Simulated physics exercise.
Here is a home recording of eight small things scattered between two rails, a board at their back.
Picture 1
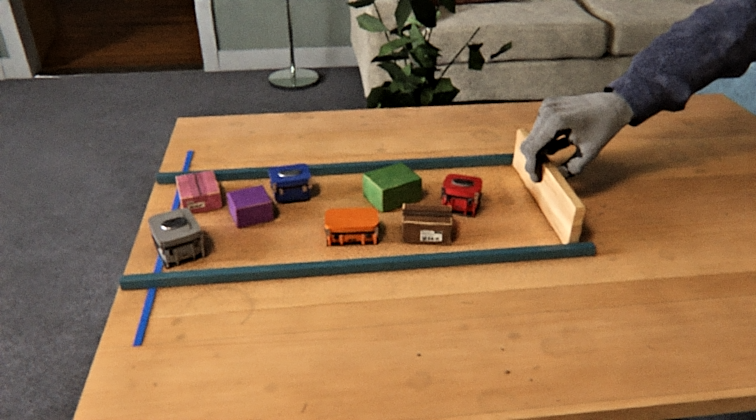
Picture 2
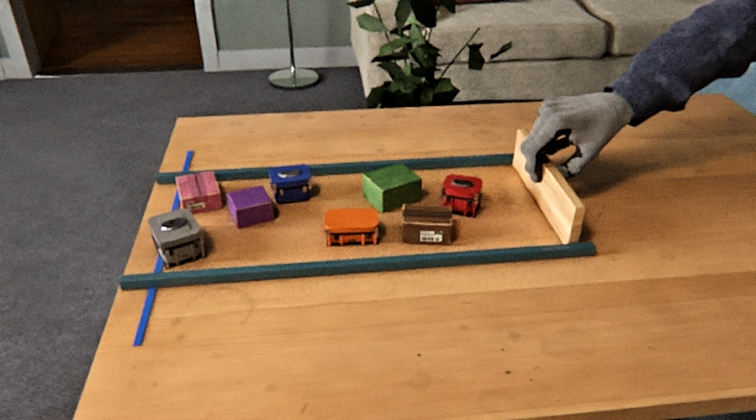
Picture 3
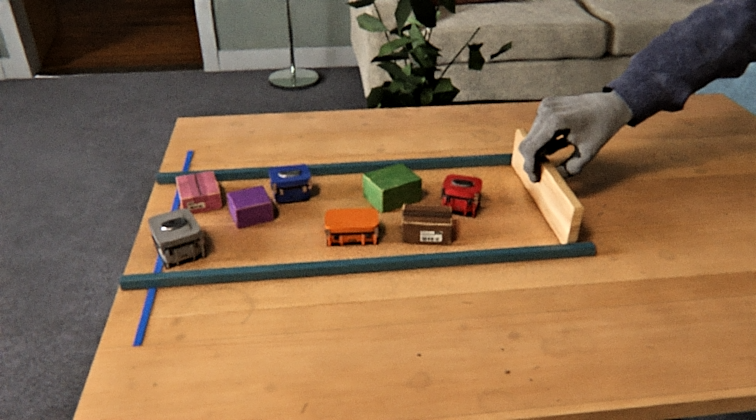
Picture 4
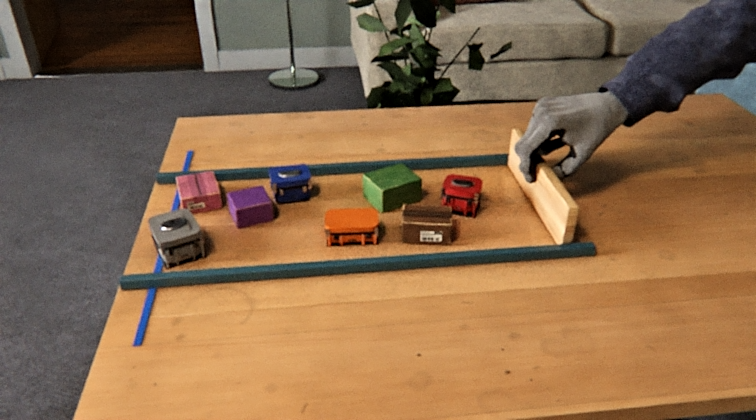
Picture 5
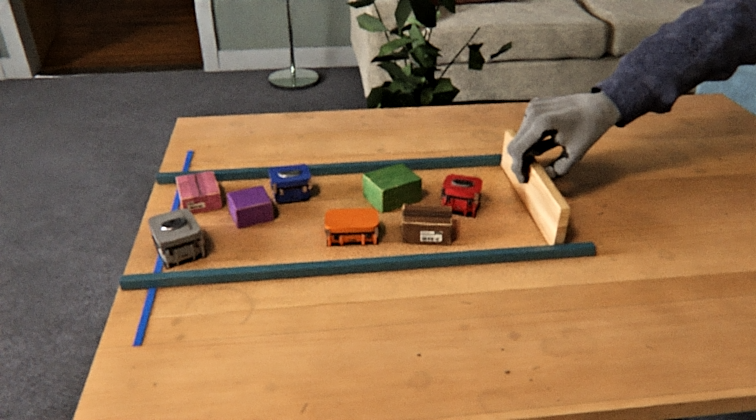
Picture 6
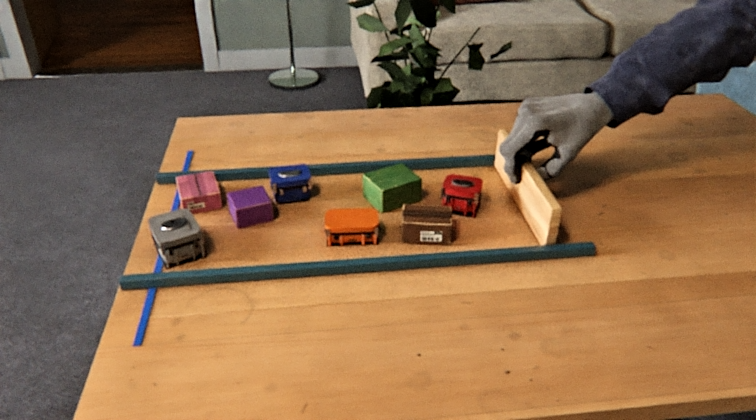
A gloved hand at the right slides an upright wooden board a short way left between two dark teal rails on a wooden table, seen from above at an angle in a living room. Ahead of it sit grey, pink, purple, blue, orange, green, brown and red cases and blocks, with blue tape at the left. The objects and camera stay still, the board not touching them.
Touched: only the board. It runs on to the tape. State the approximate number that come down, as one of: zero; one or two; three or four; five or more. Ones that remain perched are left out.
Missing from the table at the end: Five or more.
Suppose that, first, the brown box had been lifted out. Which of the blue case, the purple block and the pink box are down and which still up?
The blue case ends up down, the purple block ends up down and the pink box ends up down.
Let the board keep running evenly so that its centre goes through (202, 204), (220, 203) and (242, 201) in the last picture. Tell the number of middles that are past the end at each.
5; 2; 2.
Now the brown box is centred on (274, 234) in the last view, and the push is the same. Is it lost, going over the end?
That one drops down.
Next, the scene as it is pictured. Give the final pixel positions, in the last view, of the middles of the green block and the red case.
The green block settles near (149, 196); as for the red case, near (144, 223).
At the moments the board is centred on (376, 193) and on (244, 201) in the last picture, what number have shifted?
The count reaches 4 first and 8 second.
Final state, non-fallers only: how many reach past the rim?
3 in all.
Soon after, none off yet; grey case at rest near (177, 238); pink box at rest near (199, 192); purple block at rest near (251, 206).
In the end, the number that fall off is five or more; gone, orange case, blue case, purple block, pink box and grey case.
